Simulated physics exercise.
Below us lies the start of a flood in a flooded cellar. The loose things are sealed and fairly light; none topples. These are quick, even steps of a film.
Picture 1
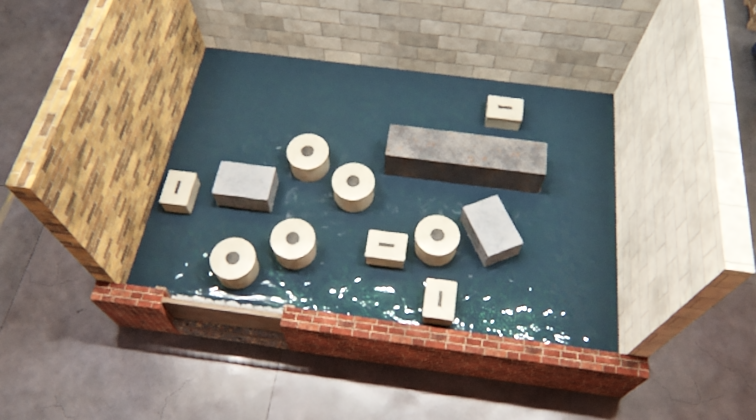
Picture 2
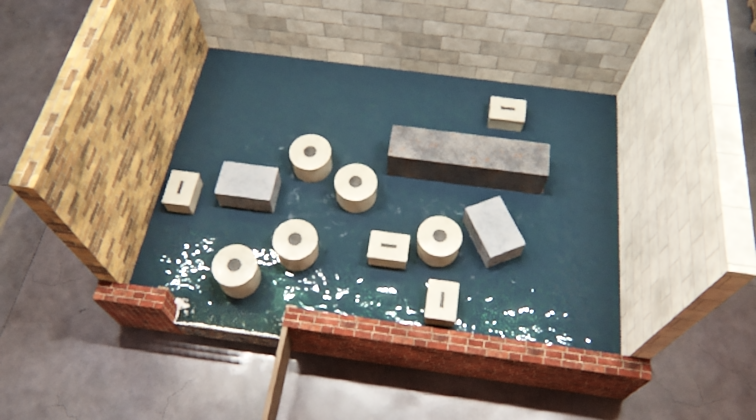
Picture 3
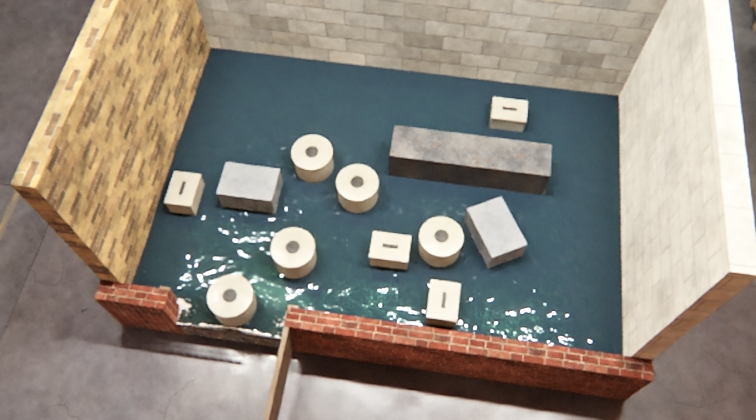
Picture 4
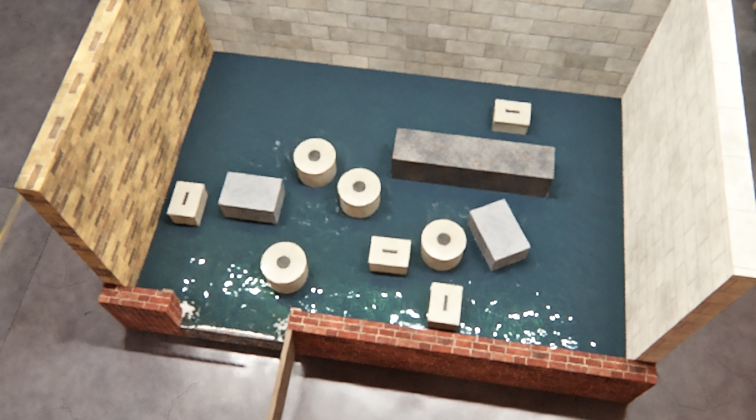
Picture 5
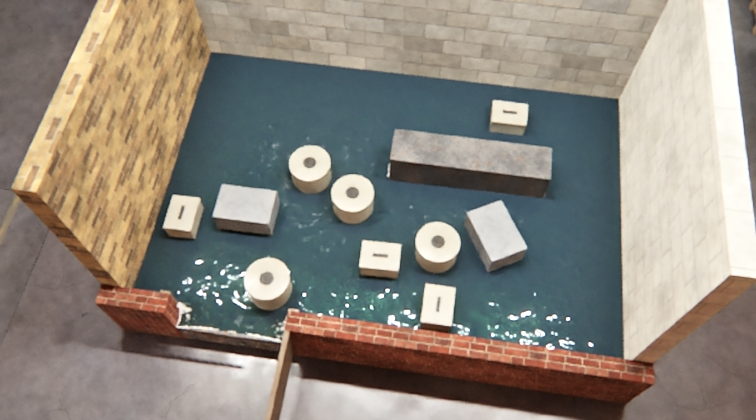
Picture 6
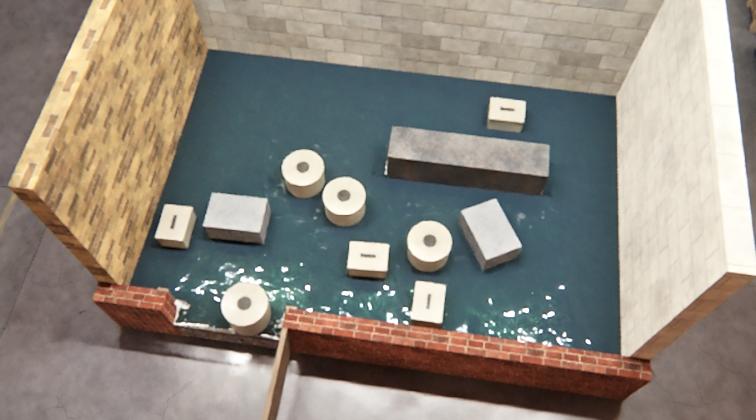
Dark water ripples in a flooded, brick-edged cellar seen from high above, with tan brick on the left, pale walls behind and at right, and a gap low in the front wall. Cream round tubs, small cream boxes, two grey blocks and a long dark grey block sit in it. A panel swings outward at the gap, the nearest tub drifts out of view there, another follows towards it, and others shift slightly forward and left.
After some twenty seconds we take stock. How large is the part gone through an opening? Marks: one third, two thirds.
Share: Two thirds or above.
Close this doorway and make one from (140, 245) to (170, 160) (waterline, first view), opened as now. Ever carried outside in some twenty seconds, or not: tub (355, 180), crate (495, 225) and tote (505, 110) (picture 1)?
In turn: Gone, still in, no.
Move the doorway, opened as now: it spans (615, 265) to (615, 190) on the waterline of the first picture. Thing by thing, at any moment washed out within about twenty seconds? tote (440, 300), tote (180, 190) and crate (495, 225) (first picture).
One after the other: Gone, left behind, through.
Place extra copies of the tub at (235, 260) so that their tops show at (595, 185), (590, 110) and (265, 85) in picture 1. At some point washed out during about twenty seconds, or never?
In that order: Stays, inside, carried outside.
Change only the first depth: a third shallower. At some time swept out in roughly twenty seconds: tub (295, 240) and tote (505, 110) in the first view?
In turn: Carried outside, stays.
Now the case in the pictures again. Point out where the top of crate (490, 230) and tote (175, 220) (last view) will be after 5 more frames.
Close to (457, 230) and (169, 274).
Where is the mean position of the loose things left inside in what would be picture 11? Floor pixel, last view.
Close to (333, 258).
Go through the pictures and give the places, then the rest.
A tub at (293, 239), afloat; a tote at (178, 188) floats; 0 of 11 have shifted, in the first frame.
A tub at (295, 239) floats; a tote at (181, 188) floats; 1 of 11 have shifted, in the second frame.
A tub at (293, 247) floats, close to its start; a tote at (183, 188) floats; 2 of 11 have shifted, in the third frame.
A tub at (284, 262) floats, close to its start; a tote at (186, 199) floats, close to its start; 4 of 11 have shifted, in the fourth frame.
A tub at (267, 279), afloat, a stride from its start; a tote at (182, 213) floats, close to its start; 8 of 11 have shifted, in the fifth frame.
A tub at (244, 304) floats, a stride from its start; a tote at (174, 222), afloat, a stride from its start; 9 of 11 have shifted, in the sixth frame.
A moment on, 2 of 11 are out; 9 afloat.
Next, 9 of 11 are out; 2 afloat.
Later, 9 of 11 are out; 2 afloat.
In the end, 10 of 11 are out; 1 afloat.
